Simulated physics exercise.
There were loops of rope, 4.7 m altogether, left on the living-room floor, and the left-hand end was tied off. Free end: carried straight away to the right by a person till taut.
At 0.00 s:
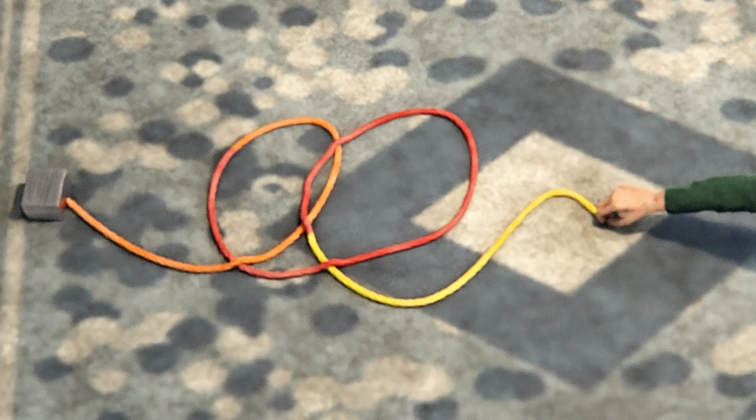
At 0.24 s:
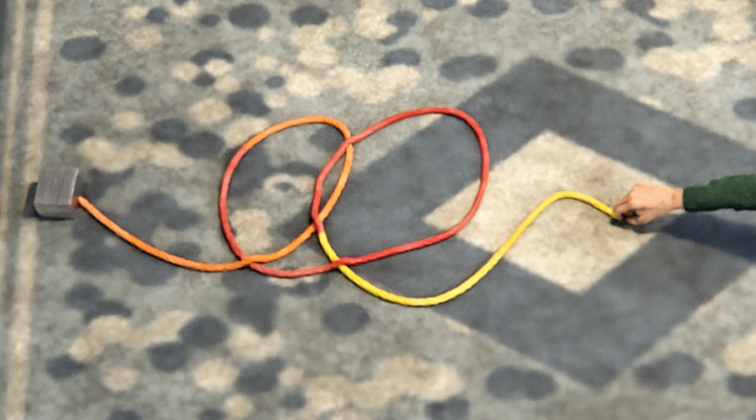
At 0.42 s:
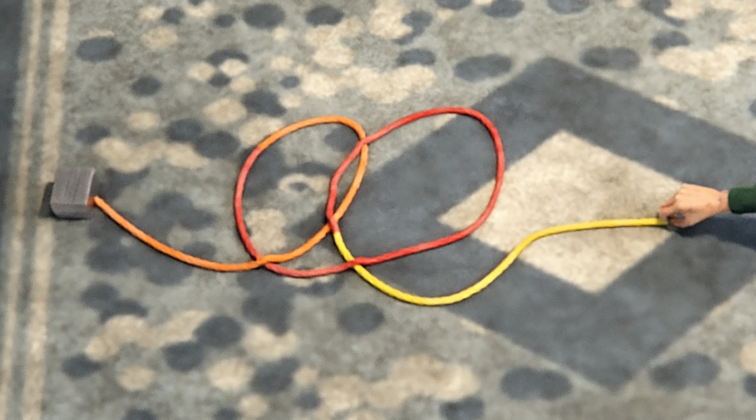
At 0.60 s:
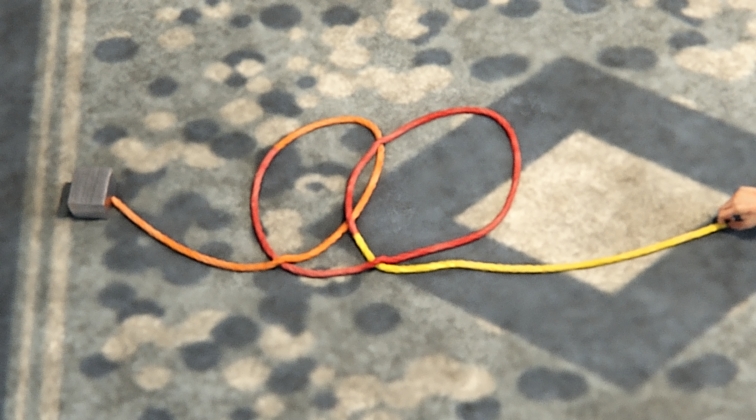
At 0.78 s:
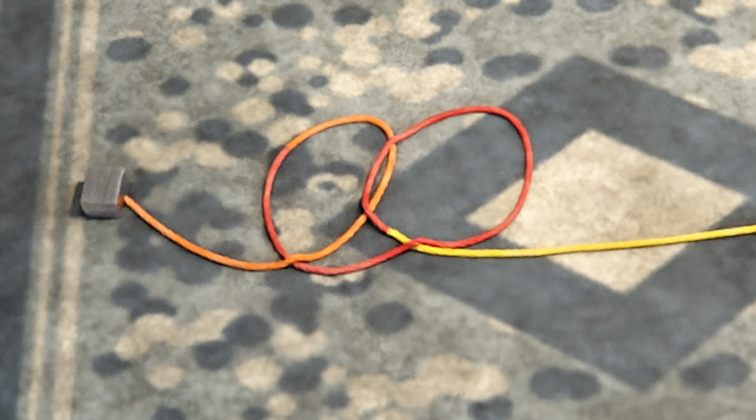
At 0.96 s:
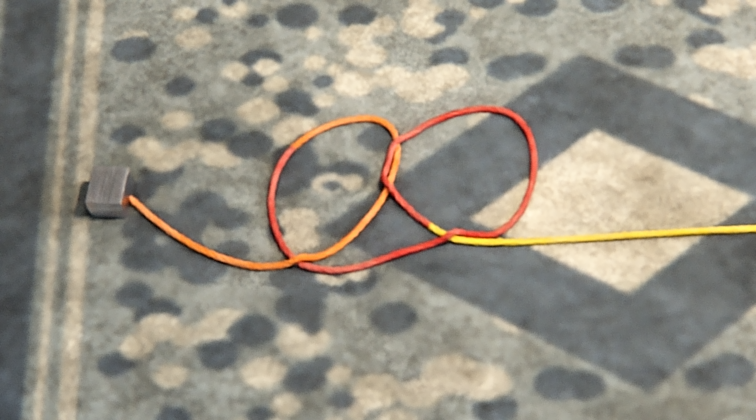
A hand in a green sleeve pulls the yellow end of a looped rope to the right across a patterned carpet, away from a small grey block holding the other end. The yellow curve straightens, the hand leaves view, and the red loop narrows while the orange one stays open.
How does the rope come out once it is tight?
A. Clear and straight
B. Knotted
Clear and straight (A).
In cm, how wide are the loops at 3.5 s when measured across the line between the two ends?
The width at that point is about 50 cm.
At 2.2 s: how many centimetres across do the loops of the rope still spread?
The spread comes to around 54 cm.
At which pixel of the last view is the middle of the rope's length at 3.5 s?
About (534, 228).
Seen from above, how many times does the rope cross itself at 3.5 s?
The number is 1.
At 2.2 s, the ends are 2.7 m apart, loops still 54 cm across.
At 3.5 s, the ends are 3.4 m apart, loops still 50 cm across.
At 4.8 s, the ends are 4.2 m apart, loops still 44 cm across.
At 6.1 s, the ends are 4.7 m apart, and it runs straight.
At 6.4 s, the ends are 4.7 m apart, and it runs straight.
